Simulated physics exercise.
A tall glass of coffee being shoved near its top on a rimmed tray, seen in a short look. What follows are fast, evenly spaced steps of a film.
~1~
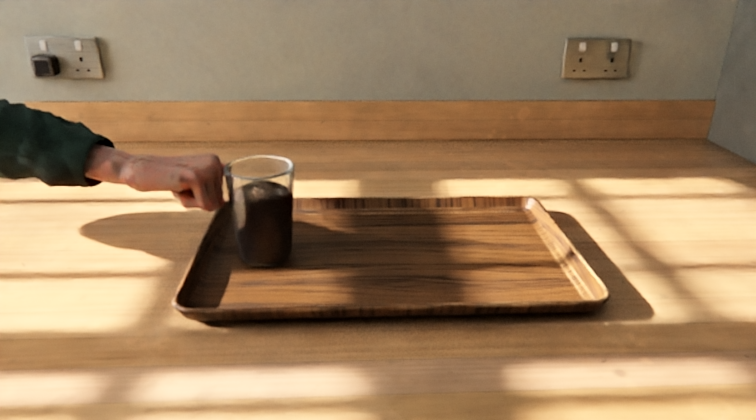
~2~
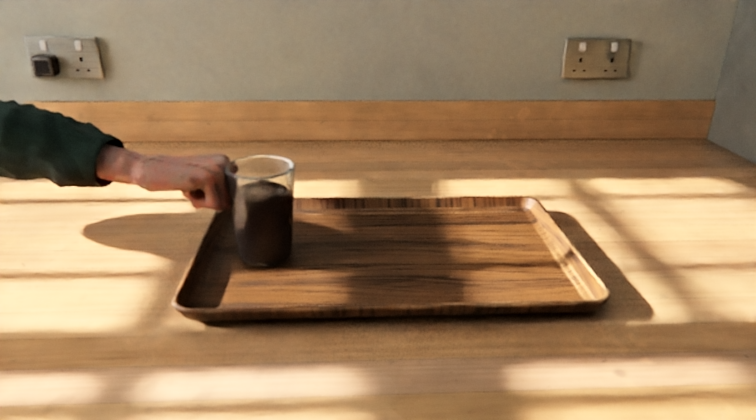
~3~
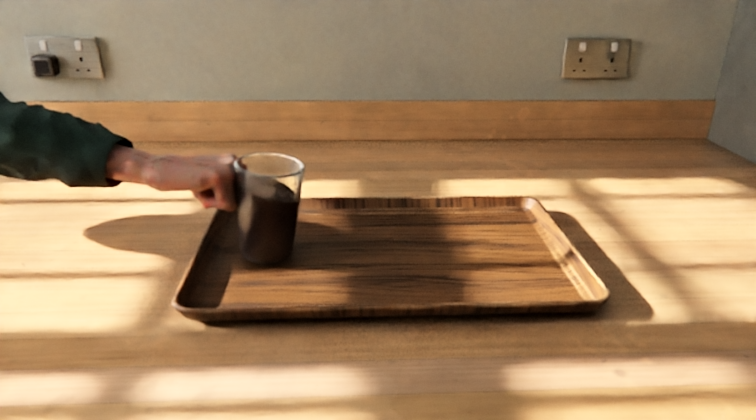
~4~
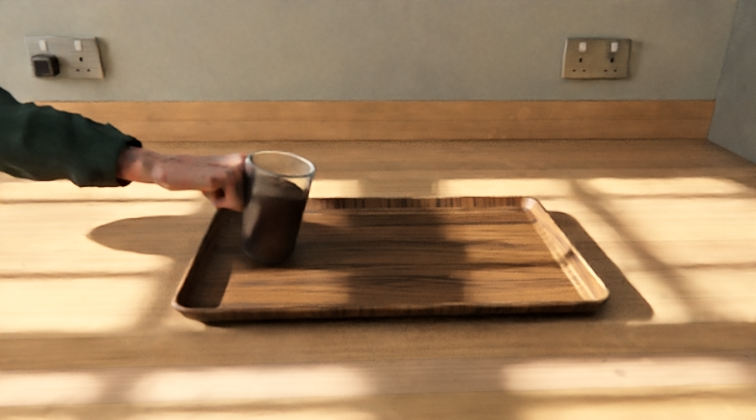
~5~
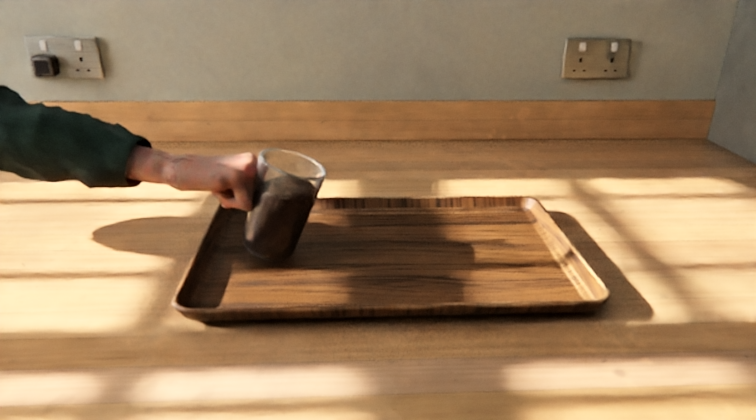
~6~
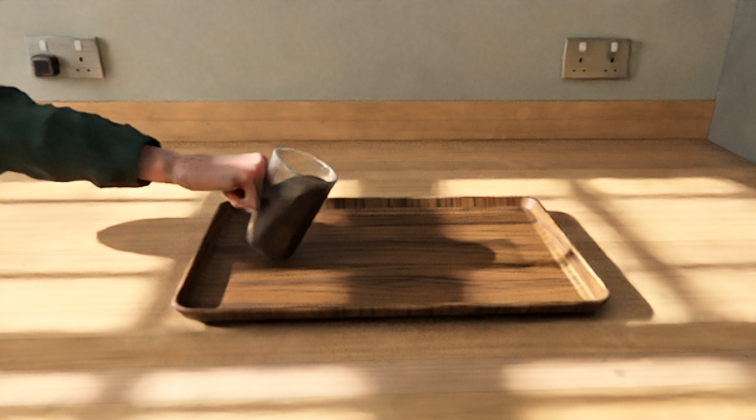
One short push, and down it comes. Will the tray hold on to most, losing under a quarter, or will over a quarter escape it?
Over a quarter drains off.
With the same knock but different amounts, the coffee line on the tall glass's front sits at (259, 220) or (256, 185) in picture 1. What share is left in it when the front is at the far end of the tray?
About 40 per cent first, about 40 per cent second.
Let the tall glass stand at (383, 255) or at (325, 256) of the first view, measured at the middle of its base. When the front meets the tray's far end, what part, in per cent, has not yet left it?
Close to 80 in a hundred, and close to 60 in a hundred.
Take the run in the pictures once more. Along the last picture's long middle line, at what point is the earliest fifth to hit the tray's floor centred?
I'd put it at roughly (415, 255) on the centre line.
A moment on, the tall glass is falling and 100 per cent is in the glass, 0 on the tray and 0 above or beyond its rim.
Next, the tall glass lies on its side and 70 per cent is in the glass, 25 on the tray and 5 above or beyond its rim.
Then the tall glass lies on its side and 39 per cent is in the glass, 57 on the tray and 4 above or beyond its rim.
Later the tall glass lies on its side and 20 per cent is in the glass, 47 on the tray and 33 above or beyond its rim.
Finally, 66 per cent is held by tray and glass, 34 is off the tray.
